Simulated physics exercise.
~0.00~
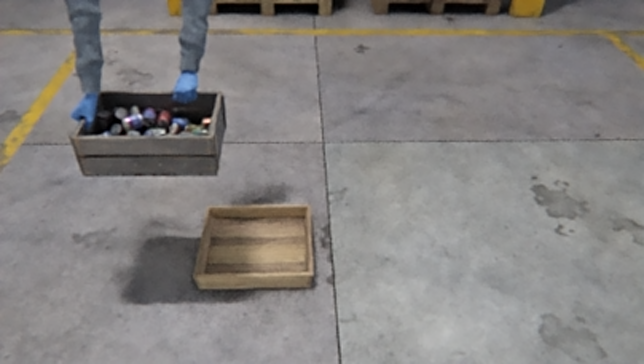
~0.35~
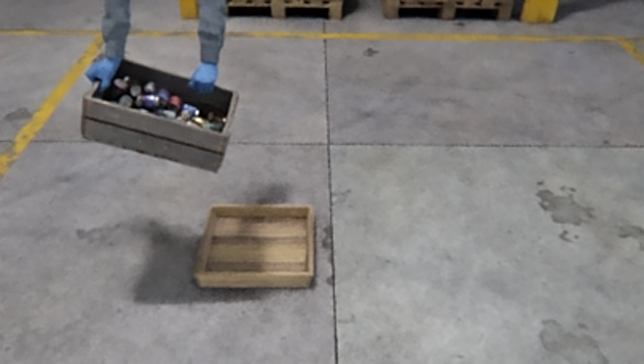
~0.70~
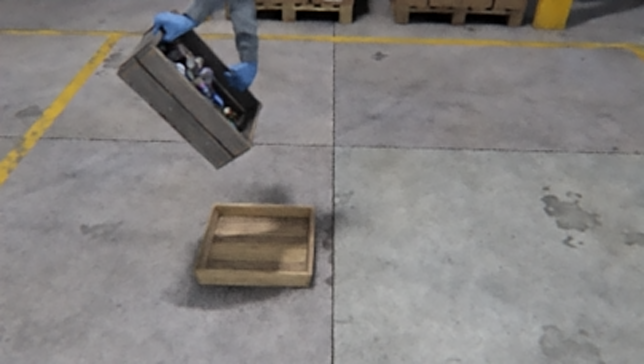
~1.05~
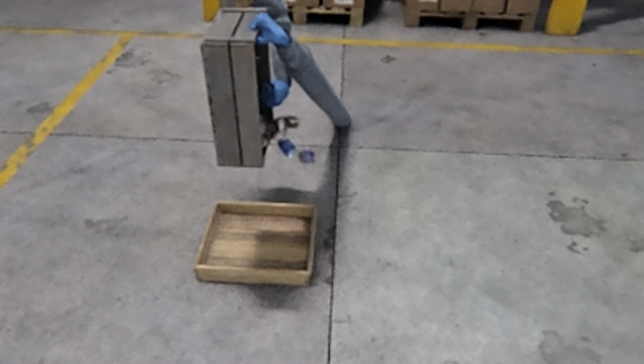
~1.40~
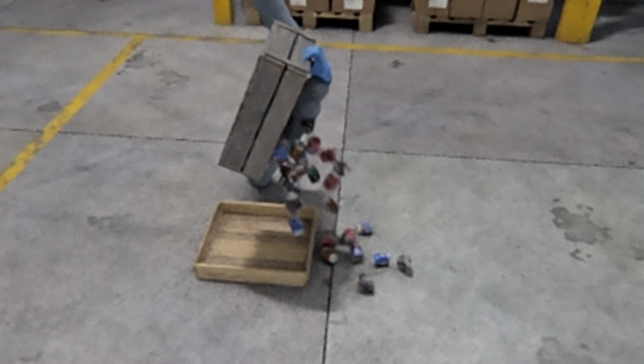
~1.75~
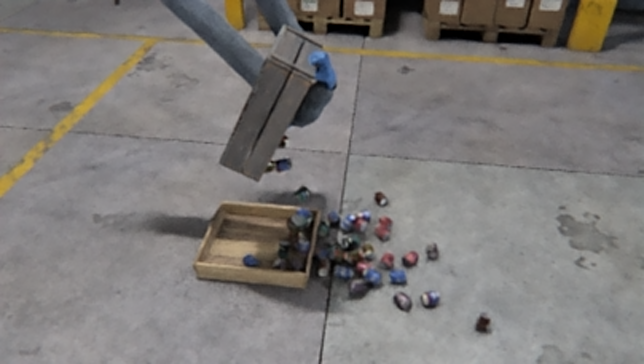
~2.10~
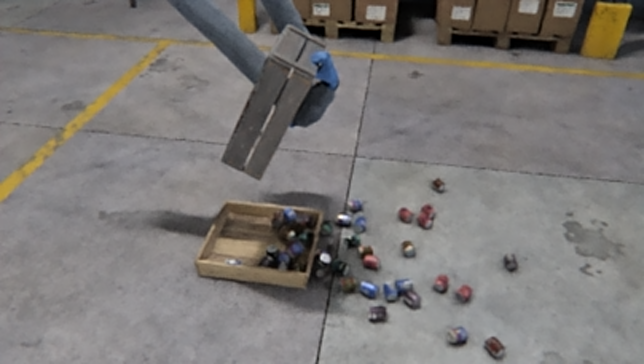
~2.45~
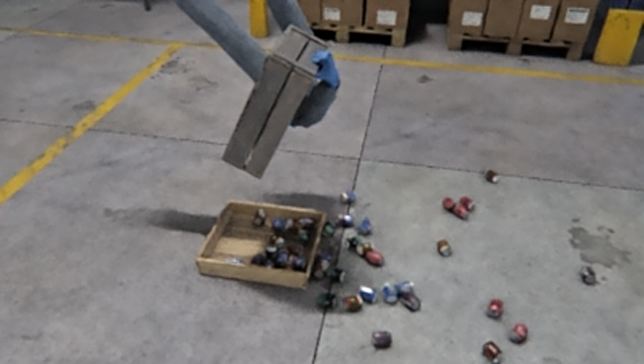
Warehouse floor, blue-gloved hands tipping a grey crate of mini cans over a wooden tub, most spilling outside and scattering right.
